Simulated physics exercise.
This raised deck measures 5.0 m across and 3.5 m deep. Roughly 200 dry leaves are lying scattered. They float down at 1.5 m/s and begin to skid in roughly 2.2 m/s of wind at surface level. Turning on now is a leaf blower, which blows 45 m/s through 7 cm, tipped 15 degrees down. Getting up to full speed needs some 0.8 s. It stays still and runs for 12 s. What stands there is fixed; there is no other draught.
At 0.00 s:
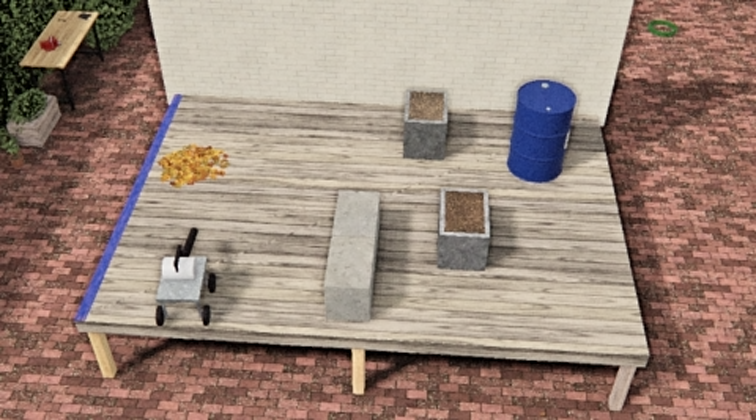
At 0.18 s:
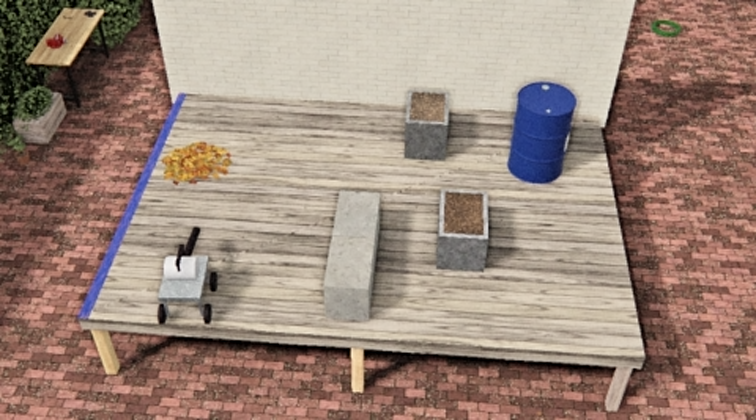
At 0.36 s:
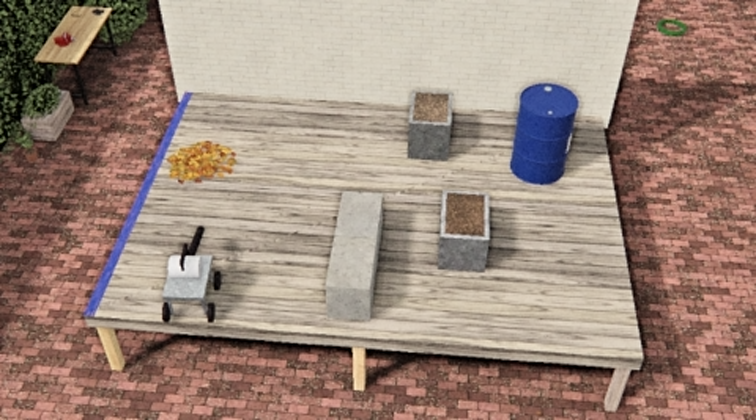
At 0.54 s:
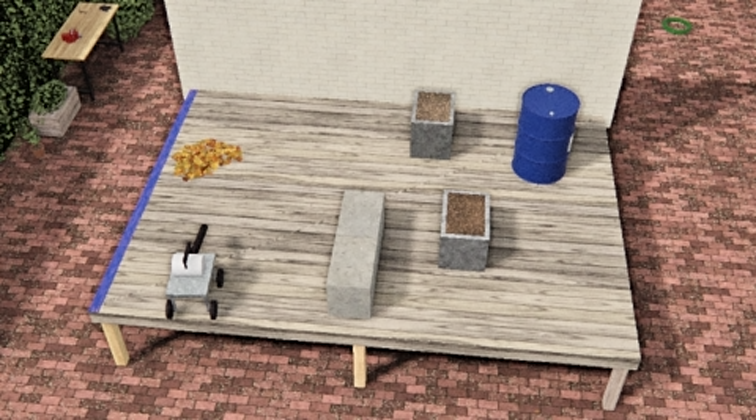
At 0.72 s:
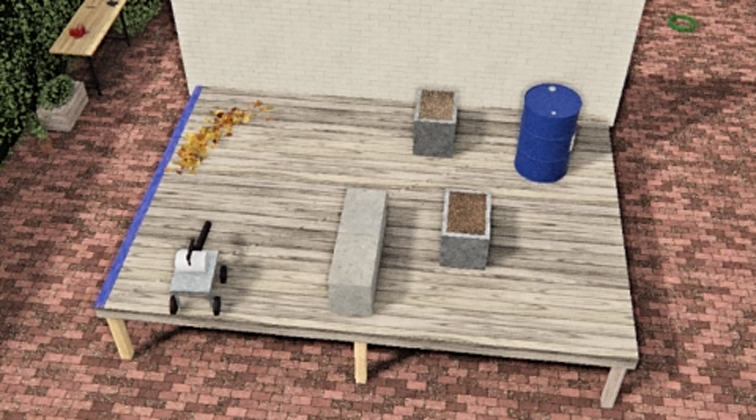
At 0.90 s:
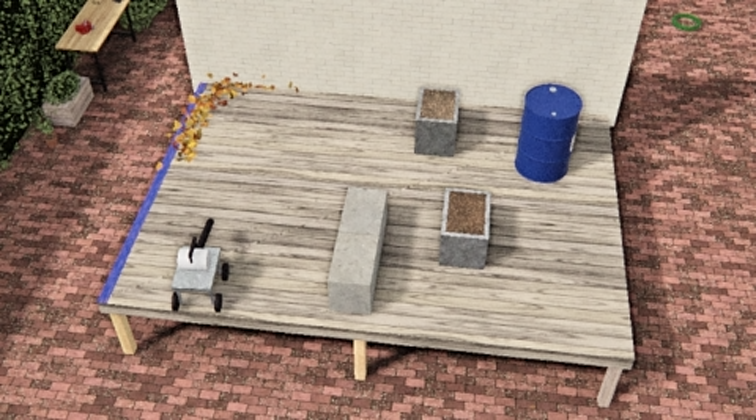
On a raised wooden deck with planters, a stone seat and a blue barrel, a small wheeled blower faces a patch of yellow-orange leaves, which lie still at first, then skid away from it and spread toward the back wall.
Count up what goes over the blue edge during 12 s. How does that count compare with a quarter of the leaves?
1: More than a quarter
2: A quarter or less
1, more than a quarter.
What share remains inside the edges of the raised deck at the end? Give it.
Near 4 %.
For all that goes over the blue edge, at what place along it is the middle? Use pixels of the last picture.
Midpoint of crossings, approx. (189, 107).
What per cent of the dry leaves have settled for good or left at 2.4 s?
90 per cent.
After 2.4 s, 94 % are over the blue edge; 90 % have settled or left.
After 3.8 s, 94 % are over the blue edge; 94 % have settled or left.
After 6.6 s, 94 % are over the blue edge; 96 % have settled or left.
After 12.0 s, at the end, 94 % are over the blue edge.
